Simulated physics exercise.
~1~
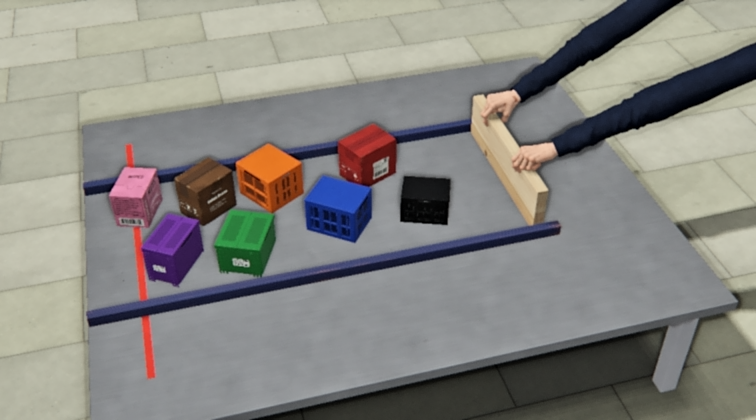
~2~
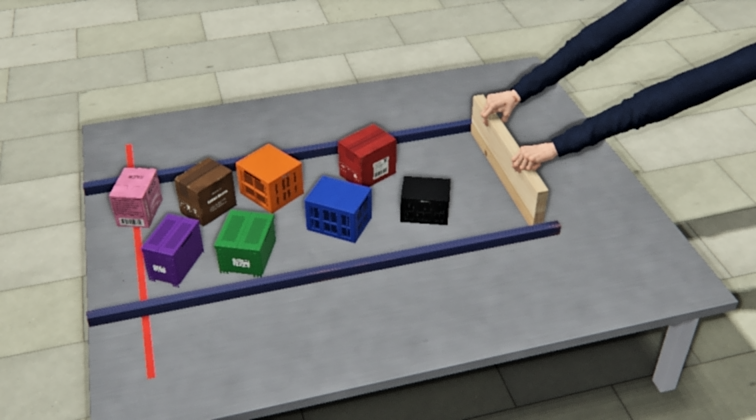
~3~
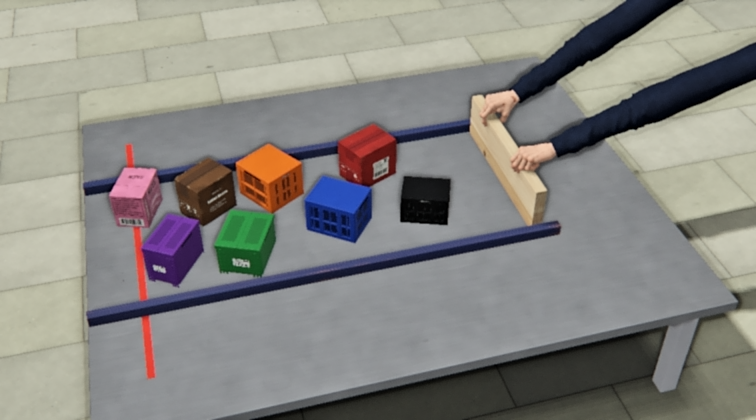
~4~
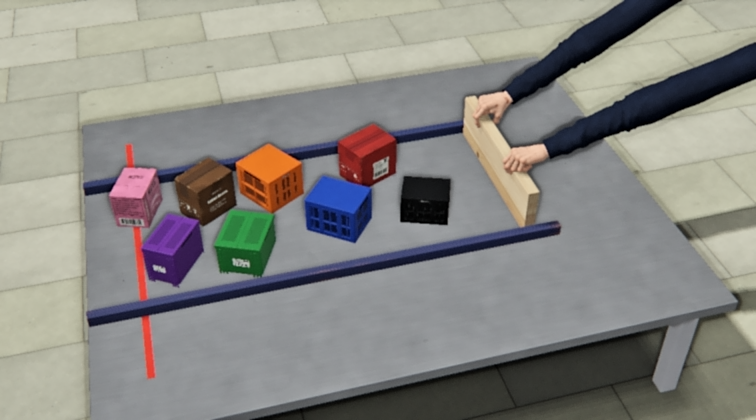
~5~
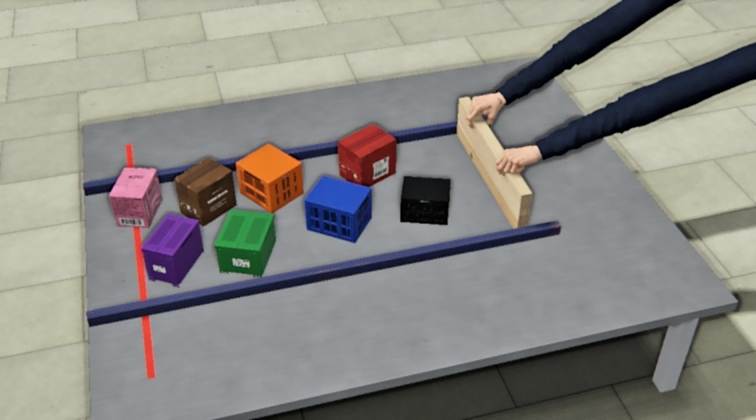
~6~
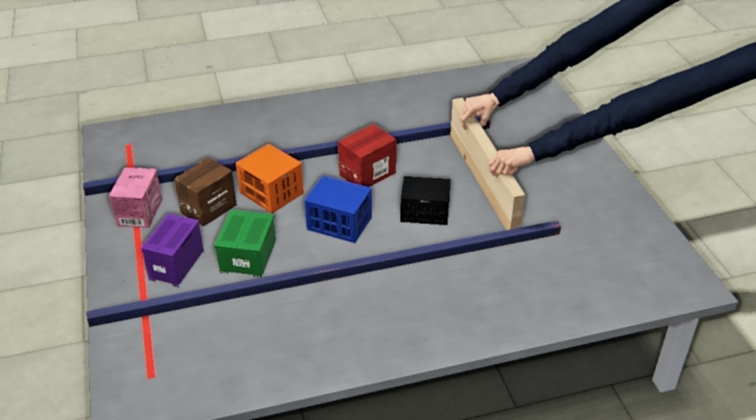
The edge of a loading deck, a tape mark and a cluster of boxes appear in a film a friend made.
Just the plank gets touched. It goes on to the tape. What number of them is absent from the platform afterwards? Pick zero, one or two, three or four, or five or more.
Five or more of them.
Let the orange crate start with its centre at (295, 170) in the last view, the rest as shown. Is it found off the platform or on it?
Placed there, the orange crate ends up below.
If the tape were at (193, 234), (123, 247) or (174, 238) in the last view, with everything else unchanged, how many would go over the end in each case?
The counts: 3, 6 and 3.
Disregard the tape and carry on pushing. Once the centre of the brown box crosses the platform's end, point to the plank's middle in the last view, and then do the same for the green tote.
About (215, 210), and (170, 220) for the other.
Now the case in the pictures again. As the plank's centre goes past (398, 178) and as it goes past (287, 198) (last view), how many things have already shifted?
Up to then 3, and up to the other point 8.
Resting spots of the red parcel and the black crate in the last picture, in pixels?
Middles: Around (106, 194) and around (113, 265).
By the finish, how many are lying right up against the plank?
So the total is 2.
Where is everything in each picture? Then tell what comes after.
The first picture shows pink box (137, 198); purple tote (174, 250); brown box (206, 192); plank (506, 159); tape (138, 244).
The second picture shows purple tote (174, 250); green tote (247, 243).
The third picture shows brown box (206, 192); red parcel (368, 158).
The fourth picture shows pink box (137, 198); black crate (426, 201).
The fifth picture shows purple tote (174, 250); blue crate (339, 209).
The sixth picture shows pink box (137, 198); purple tote (174, 250); brown box (206, 192); plank (485, 163); tape (138, 244).
Soon after, none off yet; pink box at rest near (137, 198); purple tote at rest near (174, 250); brown box at rest near (206, 192).
By the end, the number that fall off is five or more; fallen, blue crate, orange crate, green tote, brown box, purple tote and pink box.
